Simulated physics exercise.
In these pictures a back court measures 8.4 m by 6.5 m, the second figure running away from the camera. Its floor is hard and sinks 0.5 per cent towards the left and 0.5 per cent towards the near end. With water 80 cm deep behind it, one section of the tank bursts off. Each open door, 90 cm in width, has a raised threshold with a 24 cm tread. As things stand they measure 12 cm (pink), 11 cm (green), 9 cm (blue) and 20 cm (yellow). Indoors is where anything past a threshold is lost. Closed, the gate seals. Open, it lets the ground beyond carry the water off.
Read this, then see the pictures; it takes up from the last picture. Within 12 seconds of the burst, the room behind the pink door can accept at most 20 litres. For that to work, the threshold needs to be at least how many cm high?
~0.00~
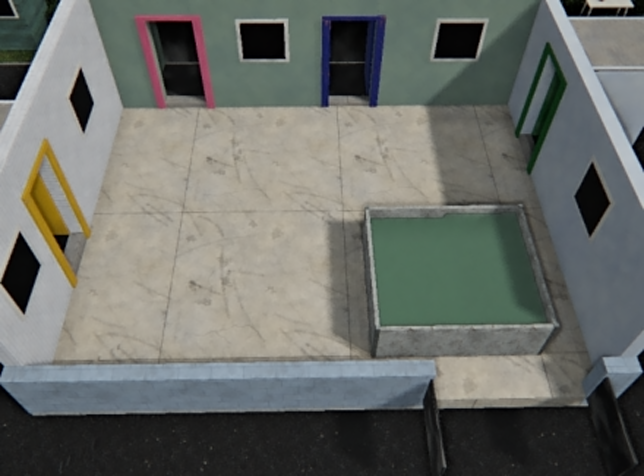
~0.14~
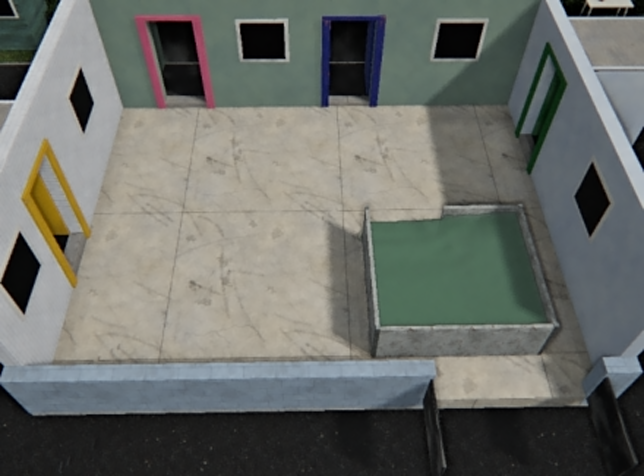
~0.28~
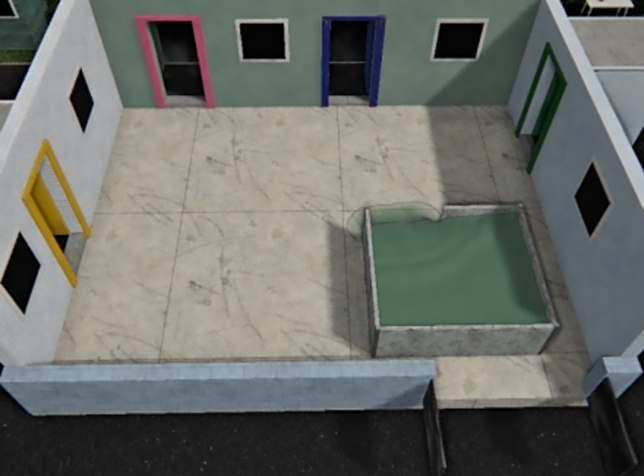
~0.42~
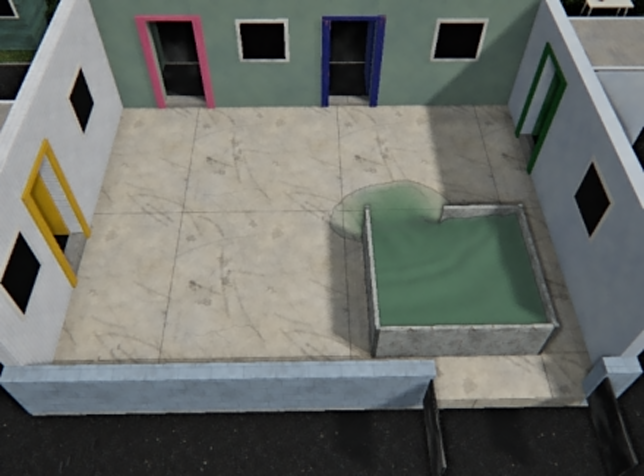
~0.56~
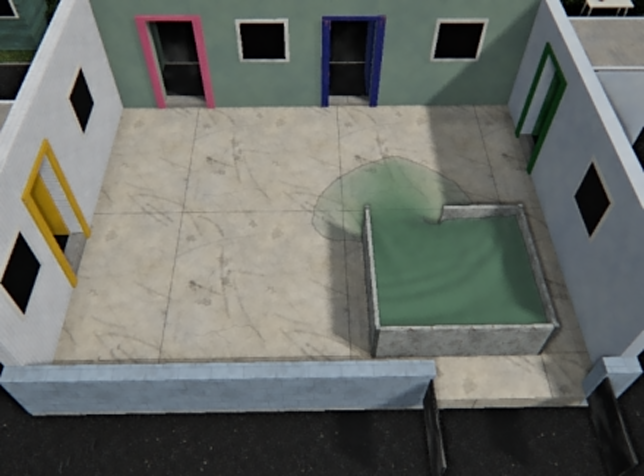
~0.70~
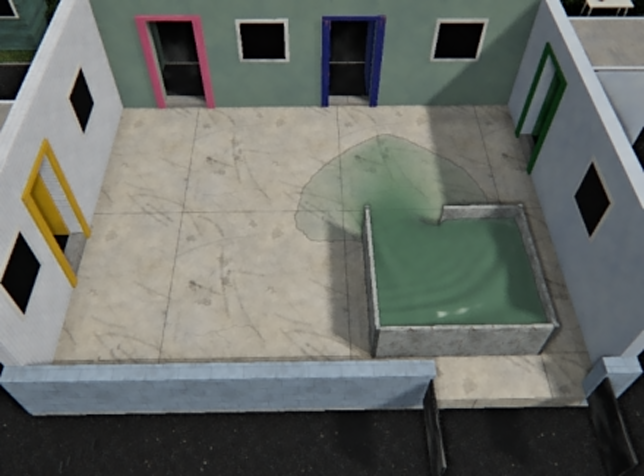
At least about 10.5 cm high.
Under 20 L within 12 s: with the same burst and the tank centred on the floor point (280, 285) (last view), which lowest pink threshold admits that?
In that case about 28 cm.
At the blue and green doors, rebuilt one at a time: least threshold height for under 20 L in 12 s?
Close to 28 cm (blue) and close to 9.5 cm (green).
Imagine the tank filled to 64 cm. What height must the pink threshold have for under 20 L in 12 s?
A step of about 7.5 cm does it.
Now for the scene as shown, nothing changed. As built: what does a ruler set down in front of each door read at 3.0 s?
Lab note, cm: Pink 13; green 13; blue 26; yellow 0.
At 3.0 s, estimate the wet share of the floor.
Some 45 per cent of it.
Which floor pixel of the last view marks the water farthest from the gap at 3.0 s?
The farthest wet point sits near (124, 108) in the last view.
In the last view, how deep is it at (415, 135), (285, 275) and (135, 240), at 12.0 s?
In order: Around 6, 4 and 7 cm.
After 1.4 s water covers 30 % of the floor, deepest (46 cm) near (387, 236); it has not reached the pink door.
After 3.0 s water covers 45 % of the floor, deepest (38 cm) near (124, 108); 13 cm at the pink door, 1 litre in over its 12 cm threshold.
After 12.0 s water covers 95 % of the floor, deepest (15 cm) near (49, 380); 10 cm at the pink door, 9 litres in over its 12 cm threshold.
At the pink door as built, the water arrived by 2.2 s and peaked near 14 cm at 2.8 s.
Run again over the same 12 s with other heights there, 30 litres in over 9.5 cm, 5 litres over 13 cm. The limit of 20 litres is kept from about 10.5 cm up.
